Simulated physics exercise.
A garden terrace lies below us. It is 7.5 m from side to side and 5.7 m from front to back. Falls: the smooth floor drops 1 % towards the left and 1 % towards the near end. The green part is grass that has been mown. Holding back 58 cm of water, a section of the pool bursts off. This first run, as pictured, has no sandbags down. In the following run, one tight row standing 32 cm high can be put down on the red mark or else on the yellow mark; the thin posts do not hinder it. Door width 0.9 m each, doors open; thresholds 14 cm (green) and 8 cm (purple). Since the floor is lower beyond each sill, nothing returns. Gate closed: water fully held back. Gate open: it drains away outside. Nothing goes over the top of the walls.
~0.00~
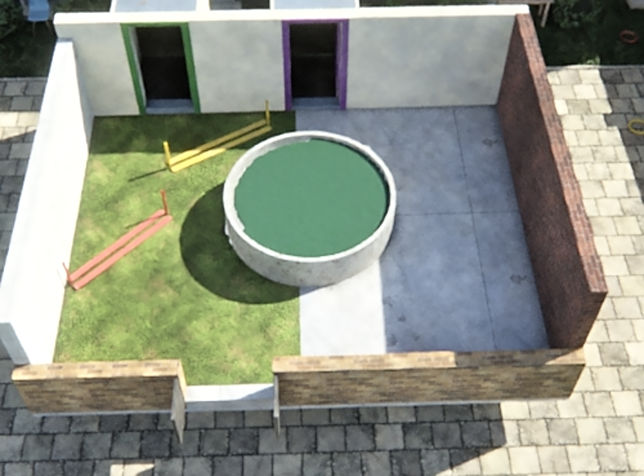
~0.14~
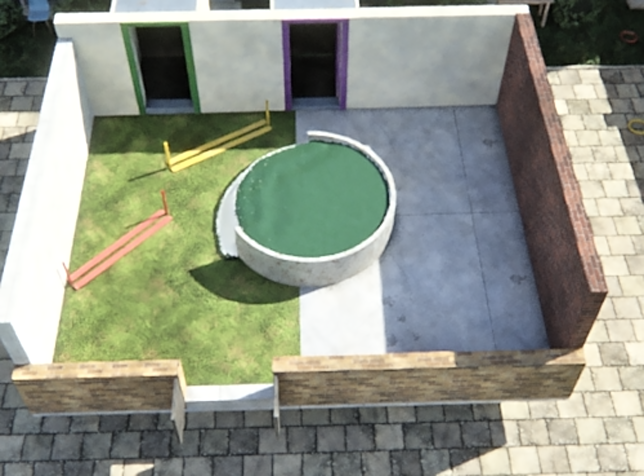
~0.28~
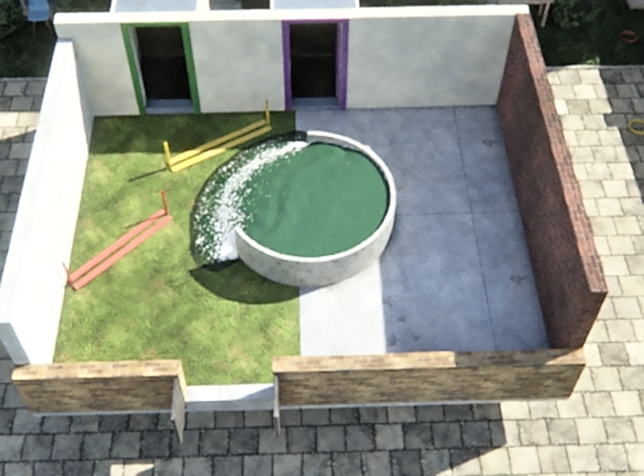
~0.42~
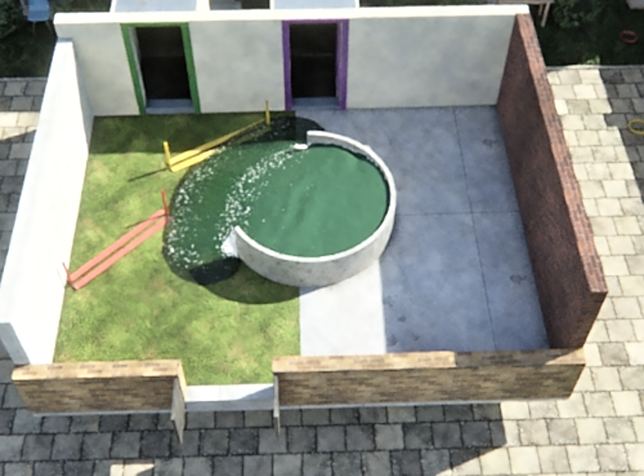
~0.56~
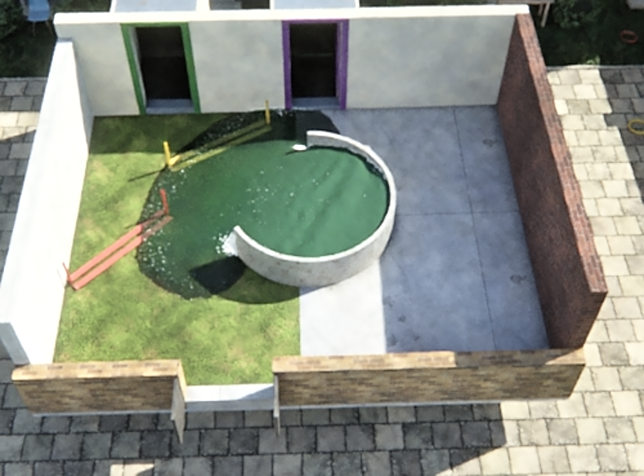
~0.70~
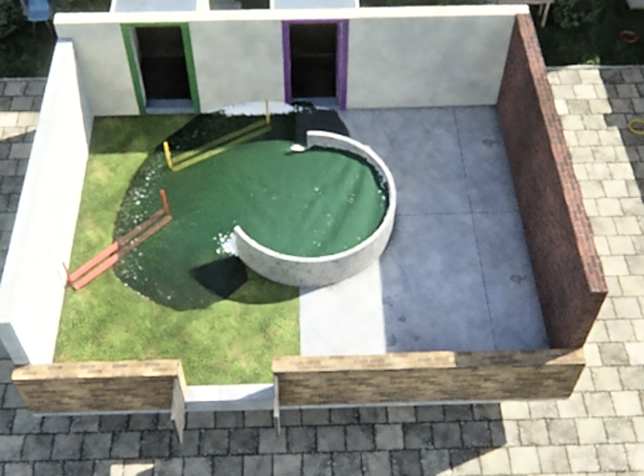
Green water sits in a round, pale-walled pool on a walled terrace until the left section of the wall breaks away. It pours through the gap in a white, foaming rush, then spreads darkly over the grass, reaching around the yellow and red beams and up to the back wall.
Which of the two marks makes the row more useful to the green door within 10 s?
The yellow mark does.
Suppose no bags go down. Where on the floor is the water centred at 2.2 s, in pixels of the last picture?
Roughly (218, 193) in the last view.
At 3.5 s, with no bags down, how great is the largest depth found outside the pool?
28 cm.
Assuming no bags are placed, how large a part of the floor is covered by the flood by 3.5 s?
About 55 percent.
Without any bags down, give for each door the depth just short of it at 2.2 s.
In centimetres, green: 21; purple: 7.
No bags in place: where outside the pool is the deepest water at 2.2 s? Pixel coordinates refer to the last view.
Max depth location: About (93, 127).
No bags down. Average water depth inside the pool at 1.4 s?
Depth works out to some 33 centimetres, on average.
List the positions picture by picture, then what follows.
The pool at (310, 196) is whole and still, 58 cm deep, in the first picture.
The front is at a hidden place, 1.4 m from the gap at (242, 183); 0.6 m2 of floor is under water; 58 cm left at the back of the pool, in the second picture.
Water pours out at (242, 185) and has run 1.7 m, to a hidden place; typically 9 cm deep outside, 58 cm at the pool's back, in the third picture.
Water pours out at (242, 186) and has run 2.0 m, to a hidden place; typically 8 cm deep outside, 58 cm at the pool's back, in the fourth picture.
The front is at (189, 294), 2.3 m from the gap at (242, 186); 6.8 m2 of floor is under water; 58 cm left at the back of the pool, in the fifth picture.
The front is at (120, 272), 2.5 m from the gap at (242, 186); 8.9 m2 of floor is under water; 53 cm left at the back of the pool, in the sixth picture.
After 1.4 s water covers 35 % of the floor and is deepest (24 cm) near (250, 122) in the run without bags; in at the green door, 0 L with no bags, 0 L with the row on red, 0 L on yellow.
After 2.2 s water covers 45 % of the floor and is deepest (45 cm) near (93, 127) in the run without bags; in at the green door, 4 L with no bags, 7 L with the row on red, 0 L on yellow.
After 3.5 s water covers 55 % of the floor and is deepest (28 cm) near (87, 163) in the run without bags; in at the green door, 43 L with no bags, 64 L with the row on red, 0 L on yellow.
After 6.0 s water covers 75 % of the floor and is deepest (22 cm) near (48, 391) in the run without bags; in at the green door, 80 L with no bags, 101 L with the row on red, 2 L on yellow.
After 10.0 s water covers 100 % of the floor and is deepest (14 cm) near (48, 391) in the run without bags; in at the green door, 80 L with no bags, 119 L with the row on red, 3 L on yellow.
